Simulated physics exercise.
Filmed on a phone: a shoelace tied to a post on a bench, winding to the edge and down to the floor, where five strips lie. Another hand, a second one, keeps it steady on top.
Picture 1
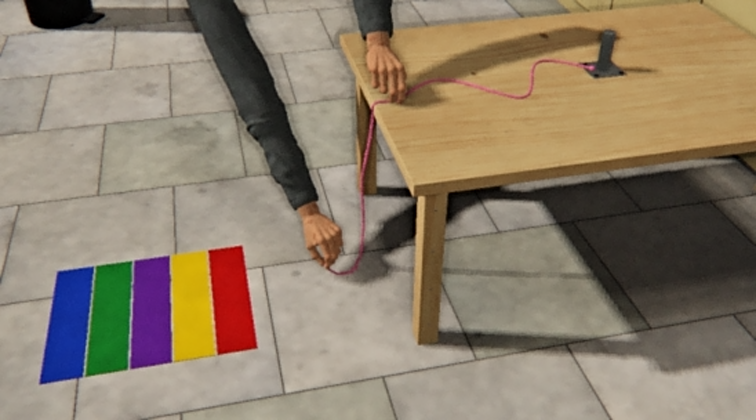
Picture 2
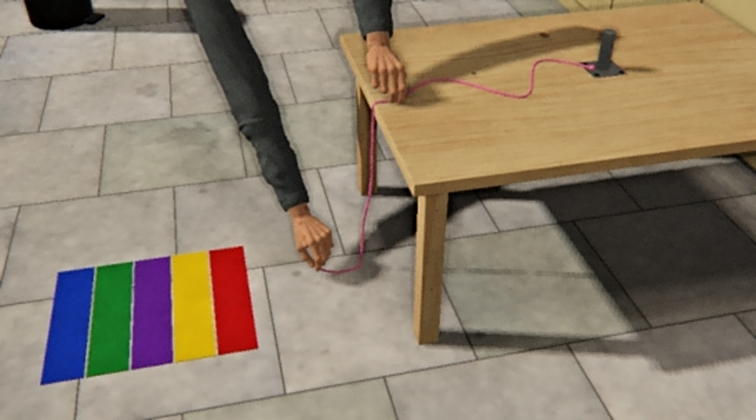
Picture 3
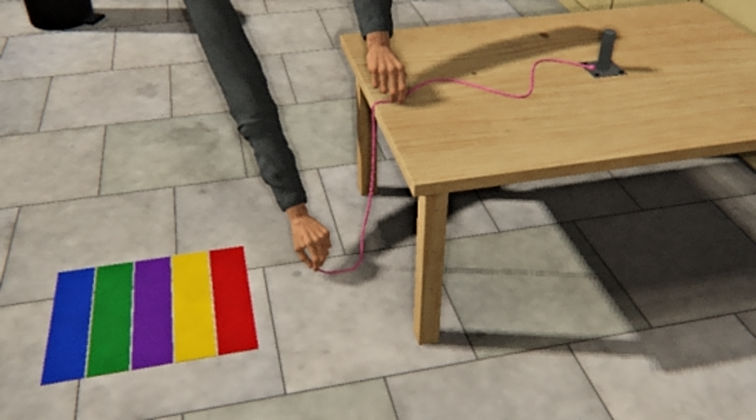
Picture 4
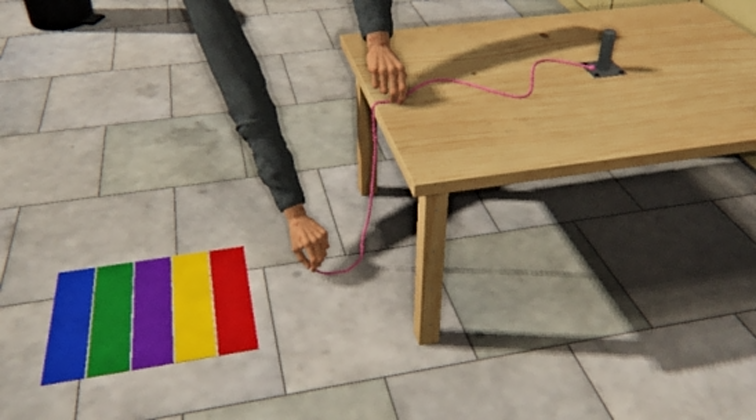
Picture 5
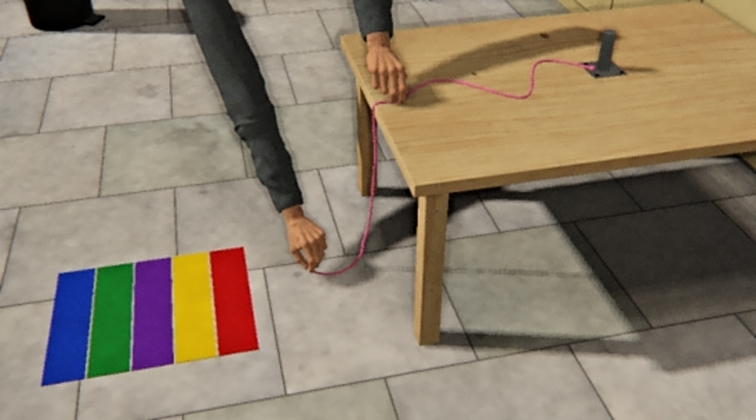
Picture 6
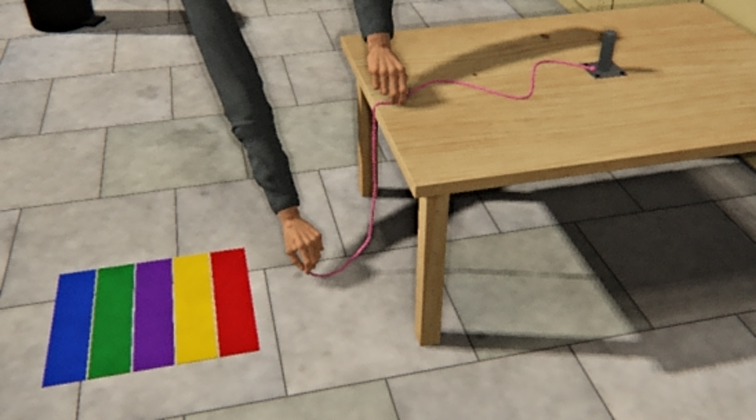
On a paved floor beside a table, a hand draws a pink cord slightly left.
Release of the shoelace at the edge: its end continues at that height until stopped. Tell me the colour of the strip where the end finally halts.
It halts over green.
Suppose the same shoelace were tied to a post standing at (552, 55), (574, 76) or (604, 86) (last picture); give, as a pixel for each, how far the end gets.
Try by try: (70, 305), (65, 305) and (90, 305).
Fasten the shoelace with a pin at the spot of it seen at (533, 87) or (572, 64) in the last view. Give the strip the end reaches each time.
Try 1: Purple; try 2: Green.
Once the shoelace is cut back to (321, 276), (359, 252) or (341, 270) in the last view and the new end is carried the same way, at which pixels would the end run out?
The pixels are (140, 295), (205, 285) and (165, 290), in the order of the tries.
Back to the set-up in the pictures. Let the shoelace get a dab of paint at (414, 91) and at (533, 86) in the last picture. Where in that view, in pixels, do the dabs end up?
They end up around (345, 124) and around (491, 86).
Soon after, end near (178, 289); over yellow.
After that, end near (134, 296); over purple.
At the stop, end near (108, 300); over green. It halts on the green strip.
